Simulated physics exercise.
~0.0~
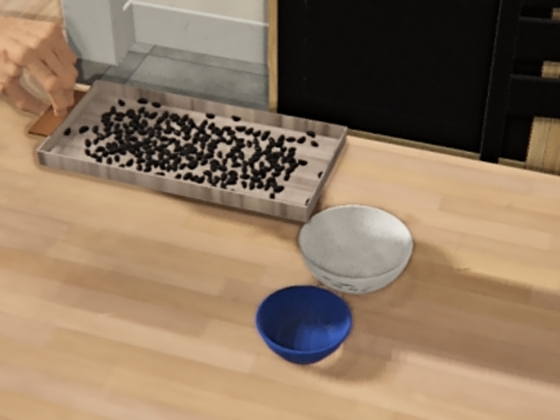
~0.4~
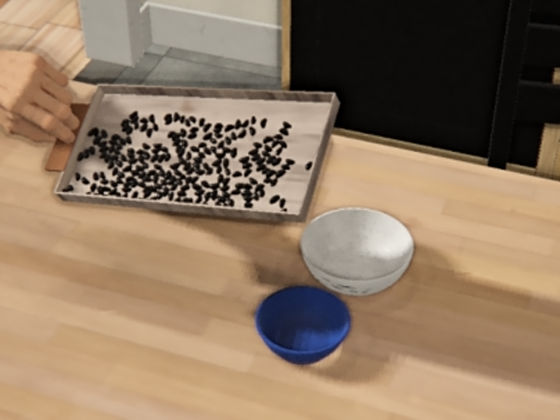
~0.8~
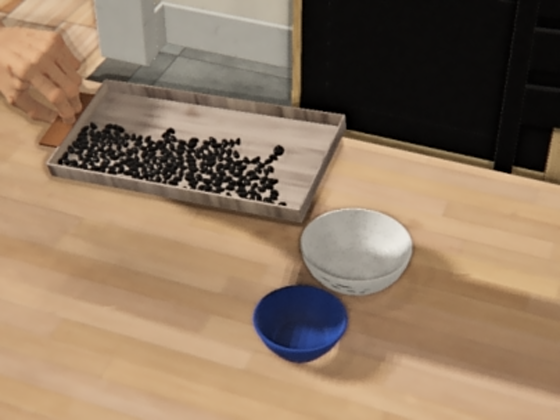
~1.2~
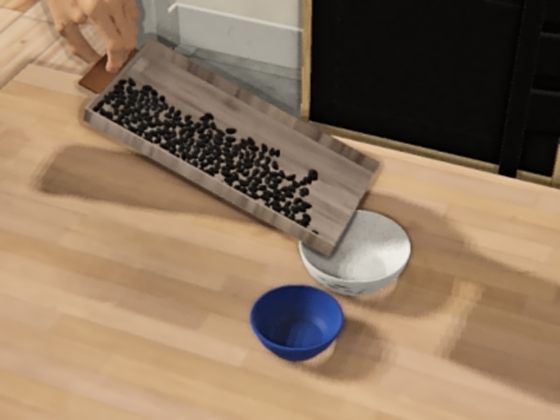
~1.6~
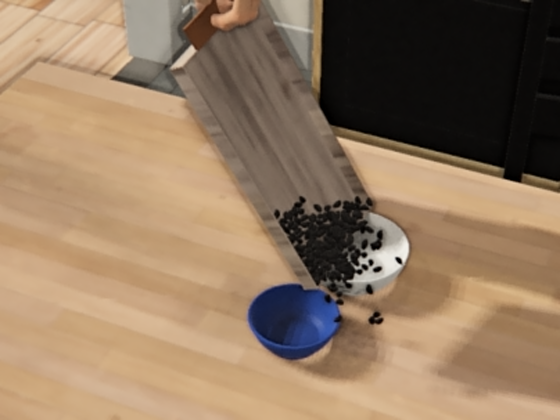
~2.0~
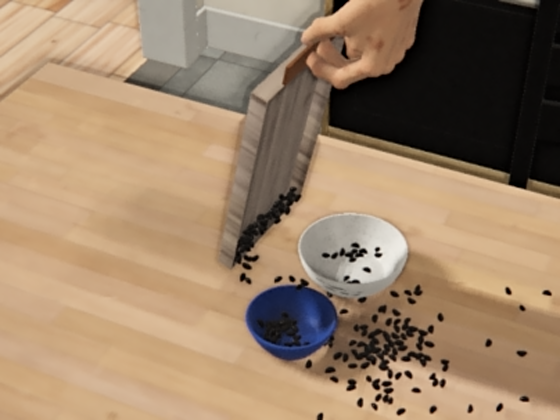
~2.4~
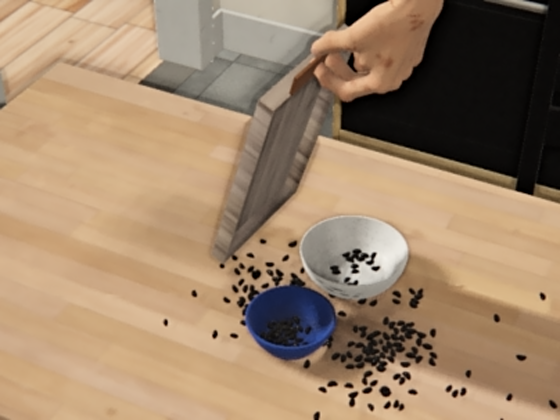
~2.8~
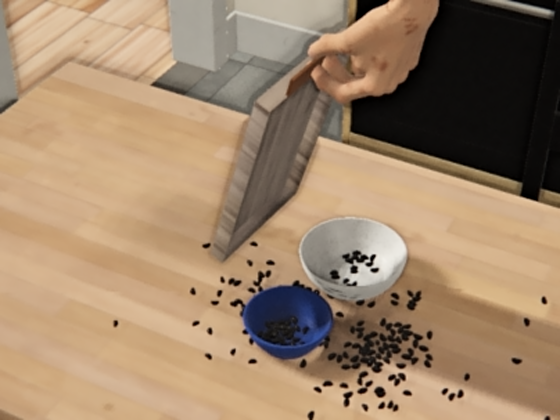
On a wooden counter, a hand tilted a tray of black beans, levelled it, then tipped it steeply to the right over a white bowl and a blue bowl; a few beans landed in each, but most scattered across the counter.
